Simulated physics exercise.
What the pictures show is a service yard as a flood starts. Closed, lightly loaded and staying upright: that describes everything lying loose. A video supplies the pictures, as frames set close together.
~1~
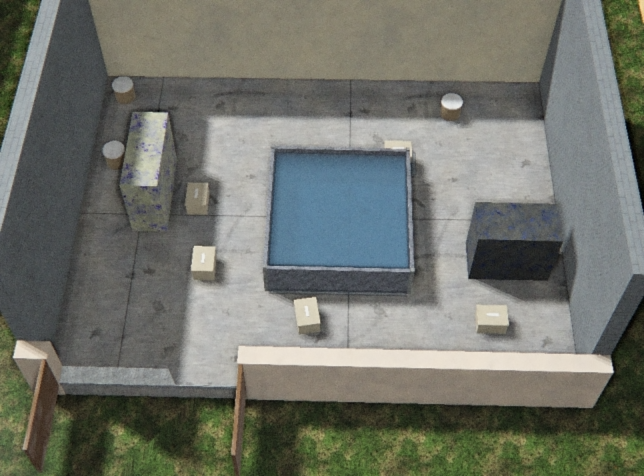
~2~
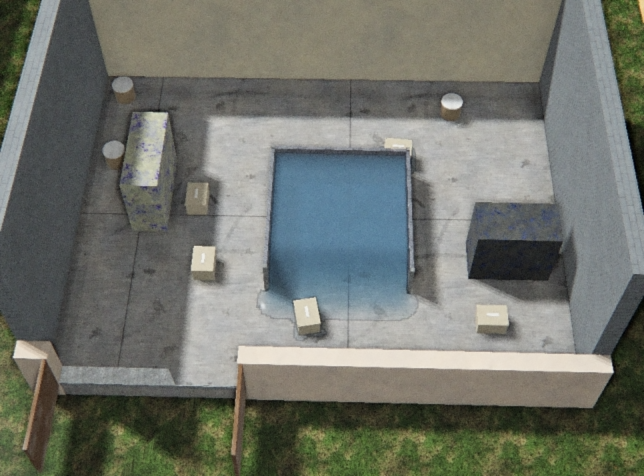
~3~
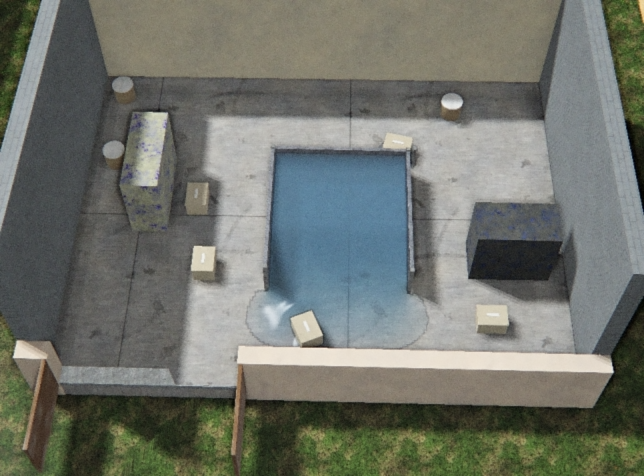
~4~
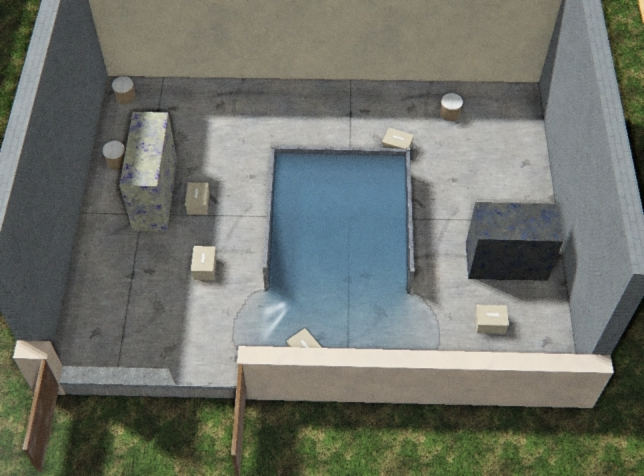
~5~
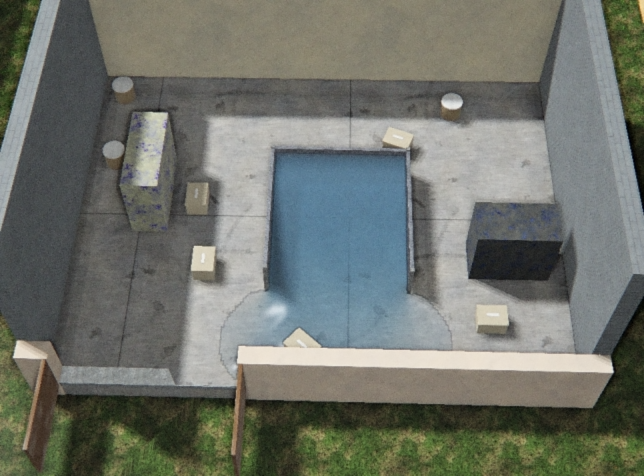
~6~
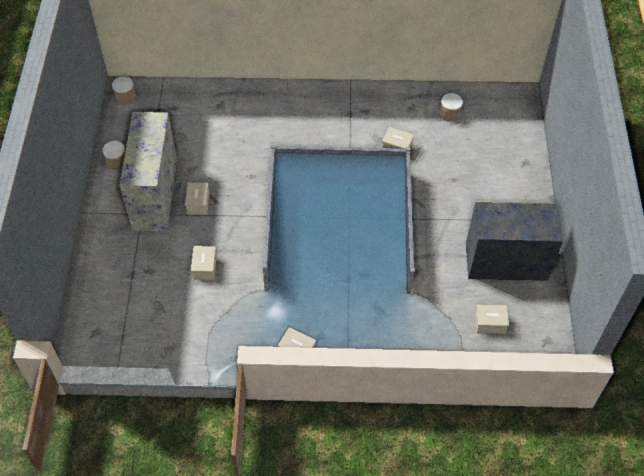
Water spilling from the near side of a raised tank in a walled yard, pushing a pale box toward the low front wall.
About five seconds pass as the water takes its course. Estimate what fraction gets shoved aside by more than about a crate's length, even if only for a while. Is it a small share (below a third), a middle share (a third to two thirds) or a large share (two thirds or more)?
A small share, below a third.
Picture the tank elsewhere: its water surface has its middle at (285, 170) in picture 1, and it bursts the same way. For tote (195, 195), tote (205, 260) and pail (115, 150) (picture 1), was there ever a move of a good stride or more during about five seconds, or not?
Not far, Far enough, Not far.
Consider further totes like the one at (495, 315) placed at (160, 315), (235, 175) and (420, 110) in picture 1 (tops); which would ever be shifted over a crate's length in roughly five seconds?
The first travels far, the second sits tight and the third sits tight.
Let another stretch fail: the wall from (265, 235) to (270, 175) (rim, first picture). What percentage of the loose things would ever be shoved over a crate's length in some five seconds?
I'd say around 20 per cent.
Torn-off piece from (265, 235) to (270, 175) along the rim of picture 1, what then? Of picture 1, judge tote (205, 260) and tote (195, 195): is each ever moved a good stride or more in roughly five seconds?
Here's the pair: Made it that far, then made it that far.
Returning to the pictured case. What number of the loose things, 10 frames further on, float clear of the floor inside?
It adds up to 0.
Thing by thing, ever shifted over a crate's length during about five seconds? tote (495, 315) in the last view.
Note - displacement: Displaced that much.
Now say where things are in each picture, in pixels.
A tote at (307, 311), on the bottom; a tote at (398, 149), on the bottom; 0 of 8 have shifted, in the first picture.
A tote at (307, 312) rests on the ground; a tote at (398, 147) rests on the ground, close to its start; 1 of 8 have shifted, in the second picture.
A tote at (307, 327) rests on the ground, close to its start; a tote at (398, 143), on the bottom, close to its start; 2 of 8 have shifted, in the third picture.
A tote at (305, 345), on the bottom, a stride from its start; a tote at (398, 138) rests on the ground, close to its start; 2 of 8 have shifted, in the fourth picture.
A tote at (302, 344), afloat, a stride from its start; a tote at (398, 138) rests on the ground, close to its start; 2 of 8 have shifted, in the fifth picture.
A tote at (297, 343), afloat, a stride from its start; a tote at (398, 138), on the bottom, close to its start; 2 of 8 have shifted, in the sixth picture.
A moment on, 1 of 8 are well off their spots; 1 afloat.
Next, 2 of 8 are well off their spots; 0 afloat.
Later, 1 of 8 are well off their spots; 2 afloat.
In the end, 2 of 8 are well off their spots, and 2 have been at some point; 2 afloat.
